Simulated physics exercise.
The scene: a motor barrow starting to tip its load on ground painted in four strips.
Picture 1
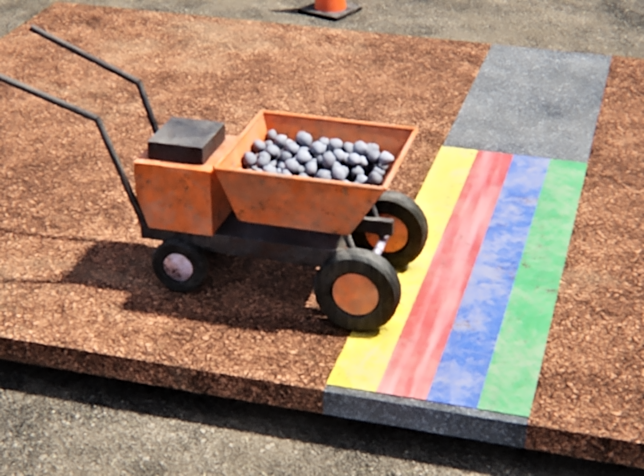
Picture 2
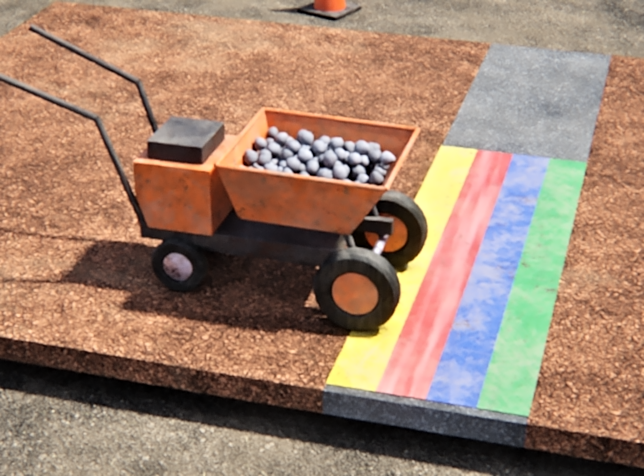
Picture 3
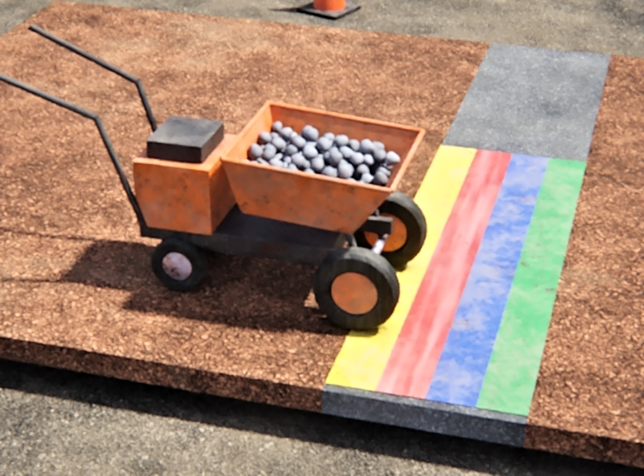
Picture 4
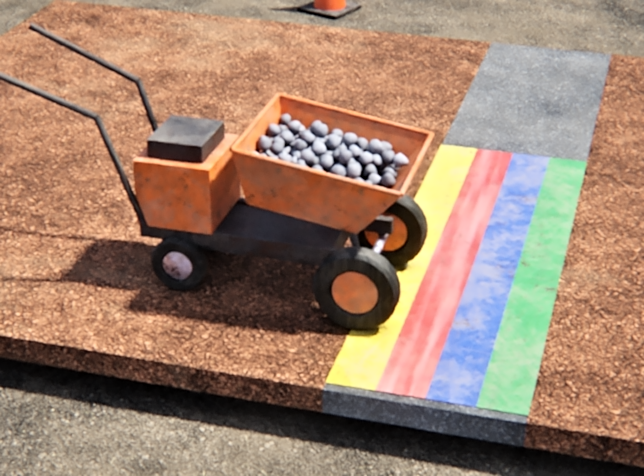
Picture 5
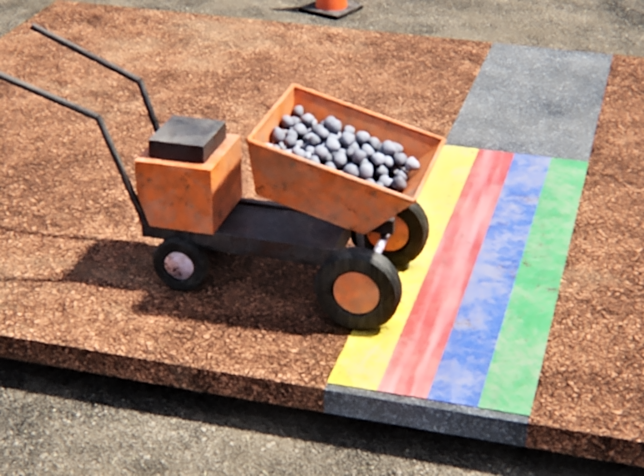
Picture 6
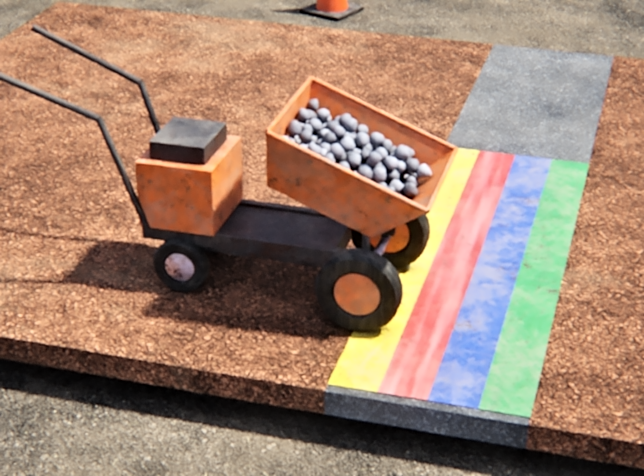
An orange skip filled with round grey cobbles sits level on a small motor barrow beside yellow, red, blue and green strips. The skip tilts slightly, then more steeply, its back end rising and its front lip shifting right and down over the yellow strip while the barrow's wheels stay still.
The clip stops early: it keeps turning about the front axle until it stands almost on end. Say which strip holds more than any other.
The green strip carries the most.
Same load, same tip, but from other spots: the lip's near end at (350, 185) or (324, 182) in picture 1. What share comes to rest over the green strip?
The first gives 30 %, the second 20 %.
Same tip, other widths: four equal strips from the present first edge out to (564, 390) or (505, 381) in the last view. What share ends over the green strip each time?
About 30 and 30 per cent.
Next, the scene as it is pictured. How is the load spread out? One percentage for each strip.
Yellow strip: 0 %, red strip: 0 %, blue strip: 25 %, green strip: 40 %.
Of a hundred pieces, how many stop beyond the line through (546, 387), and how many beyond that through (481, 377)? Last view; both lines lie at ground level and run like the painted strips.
Roughly 30 per cent, and 80 per cent.
Soon, skip tipped steeply; all in the skip.
A while on, skip tipped right over; most in the skip; a stray few over the blue strip; a small part over the green strip; a stray few falling; a stray few off the paint.
Towards the end, skip tipped right over; about a quarter in the skip; a small part over the blue strip; about a third over the green strip; about a quarter off the paint.
Finally, skip tipped right over; none over the yellow strip; a stray few over the red strip; about a quarter over the blue strip; about a third over the green strip; about a third off the paint.
